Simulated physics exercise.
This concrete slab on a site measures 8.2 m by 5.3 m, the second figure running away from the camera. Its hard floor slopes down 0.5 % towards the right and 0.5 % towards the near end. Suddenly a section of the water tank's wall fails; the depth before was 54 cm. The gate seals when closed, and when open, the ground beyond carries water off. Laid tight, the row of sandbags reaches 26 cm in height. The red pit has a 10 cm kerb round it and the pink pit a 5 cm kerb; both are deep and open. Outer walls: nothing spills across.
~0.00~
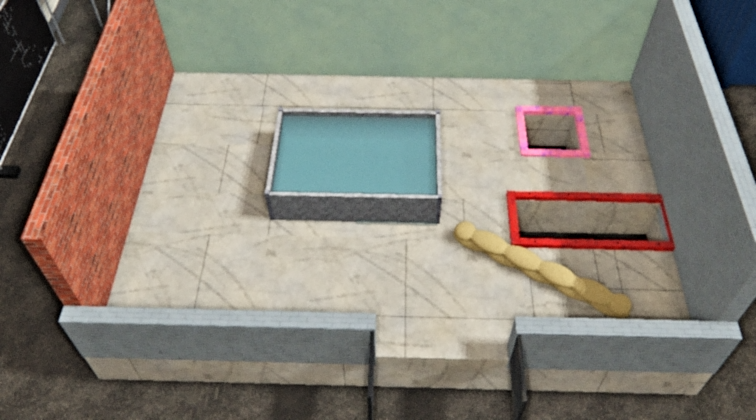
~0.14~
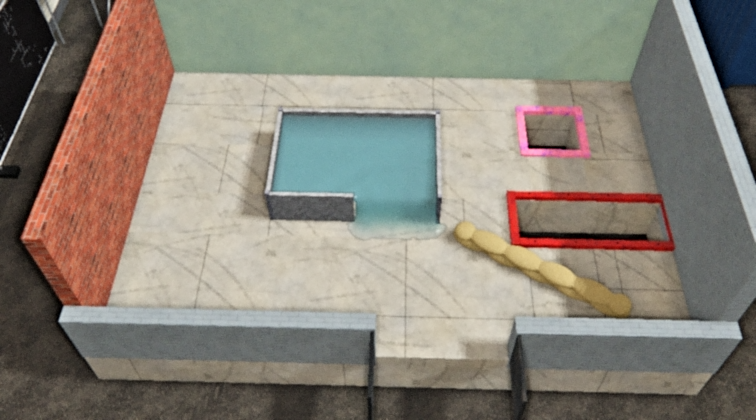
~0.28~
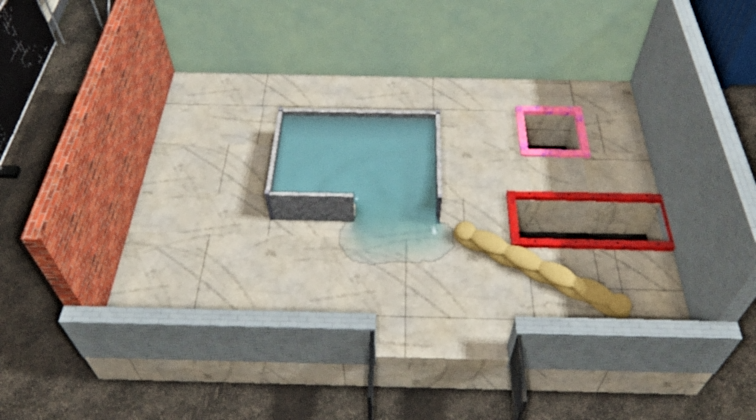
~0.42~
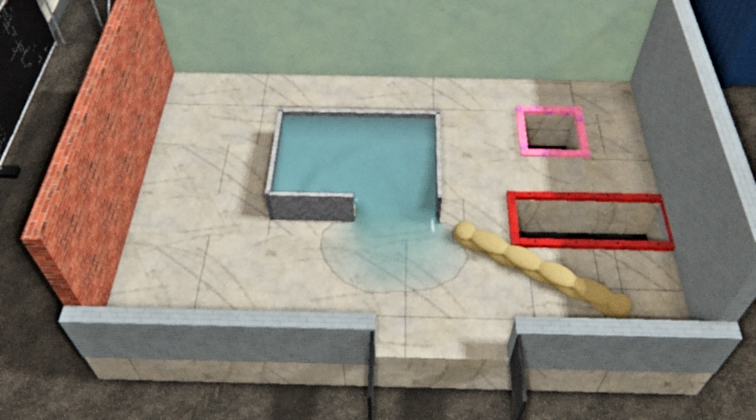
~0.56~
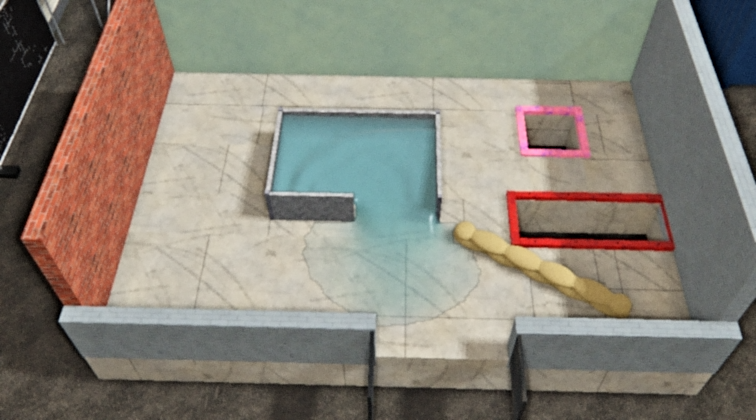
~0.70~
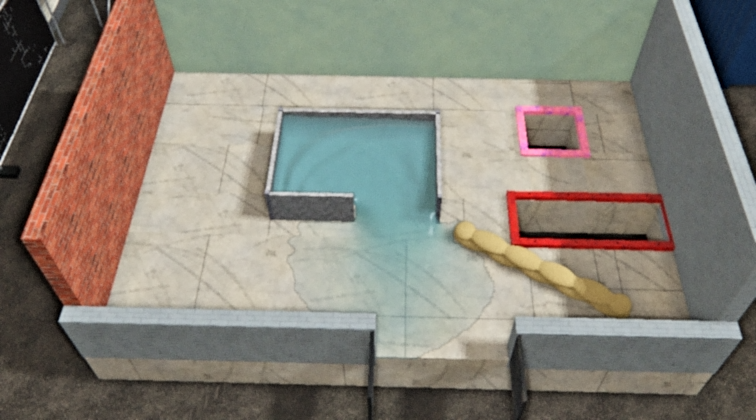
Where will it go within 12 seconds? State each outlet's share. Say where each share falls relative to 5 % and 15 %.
Gateway: It takes more than 15 % of the water; red pit: It takes under 5 % of the water; pink pit: It takes under 5 % of the water.
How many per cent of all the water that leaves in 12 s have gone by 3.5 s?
Share gone by then: Approx. 50 %.
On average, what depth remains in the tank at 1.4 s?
About 38 cm.
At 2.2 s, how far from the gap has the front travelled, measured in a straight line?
Some 4.0 metres from the gap.
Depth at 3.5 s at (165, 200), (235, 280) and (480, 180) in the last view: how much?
First spot near 0 cm, second near 2 cm, third near 0 cm.
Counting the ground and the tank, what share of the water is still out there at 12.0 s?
Share still there: About 44 %.
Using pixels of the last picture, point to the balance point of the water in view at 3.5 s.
Centre: Roughly (371, 224) px.
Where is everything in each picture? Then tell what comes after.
The water tank at (357, 155) is whole and still, 54 cm deep, in the first picture.
Water pours out at (395, 211) and has run 0.7 m, to (439, 229); deepest outside 26 cm, 54 cm at the water tank's back, in the second picture.
Water pours out at (395, 213) and has run 0.9 m, to (444, 249); deepest outside 31 cm, 54 cm at the water tank's back, in the third picture.
Water pours out at (395, 213) and has run 1.3 m, to (374, 288); deepest outside 30 cm, 54 cm at the water tank's back, in the fourth picture.
The front is at (369, 317), 1.8 m from the gap at (395, 214); 3.1 m2 of floor is under water; 51 cm left at the back of the water tank, in the fifth picture.
The front is at (385, 356), 2.3 m from the gap at (395, 214); 4.4 m2 of floor is under water; 46 cm left at the back of the water tank, in the sixth picture.
After 1.4 s water covers 15 % of the floor and is deepest (33 cm) near (424, 226); gone so far, the gateway 5 %, the red pit 0 %, the pink pit 0 %.
After 2.2 s water covers 25 % of the floor and is deepest (26 cm) near (359, 340); gone so far, the gateway 15 %, the red pit 0 %, the pink pit 0 %.
After 3.5 s water covers 35 % of the floor and is deepest (20 cm) near (688, 349); gone so far, the gateway 28 %, the red pit 0 %, the pink pit 0 %.
After 7.0 s water covers 55 % of the floor and is deepest (12 cm) near (533, 258); gone so far, the gateway 45 %, the red pit 0 %, the pink pit 0 %.
After 12.0 s water covers 65 % of the floor and is deepest (9 cm) near (626, 302); gone so far, the gateway 55 %, the red pit 1 %, the pink pit 0 %.
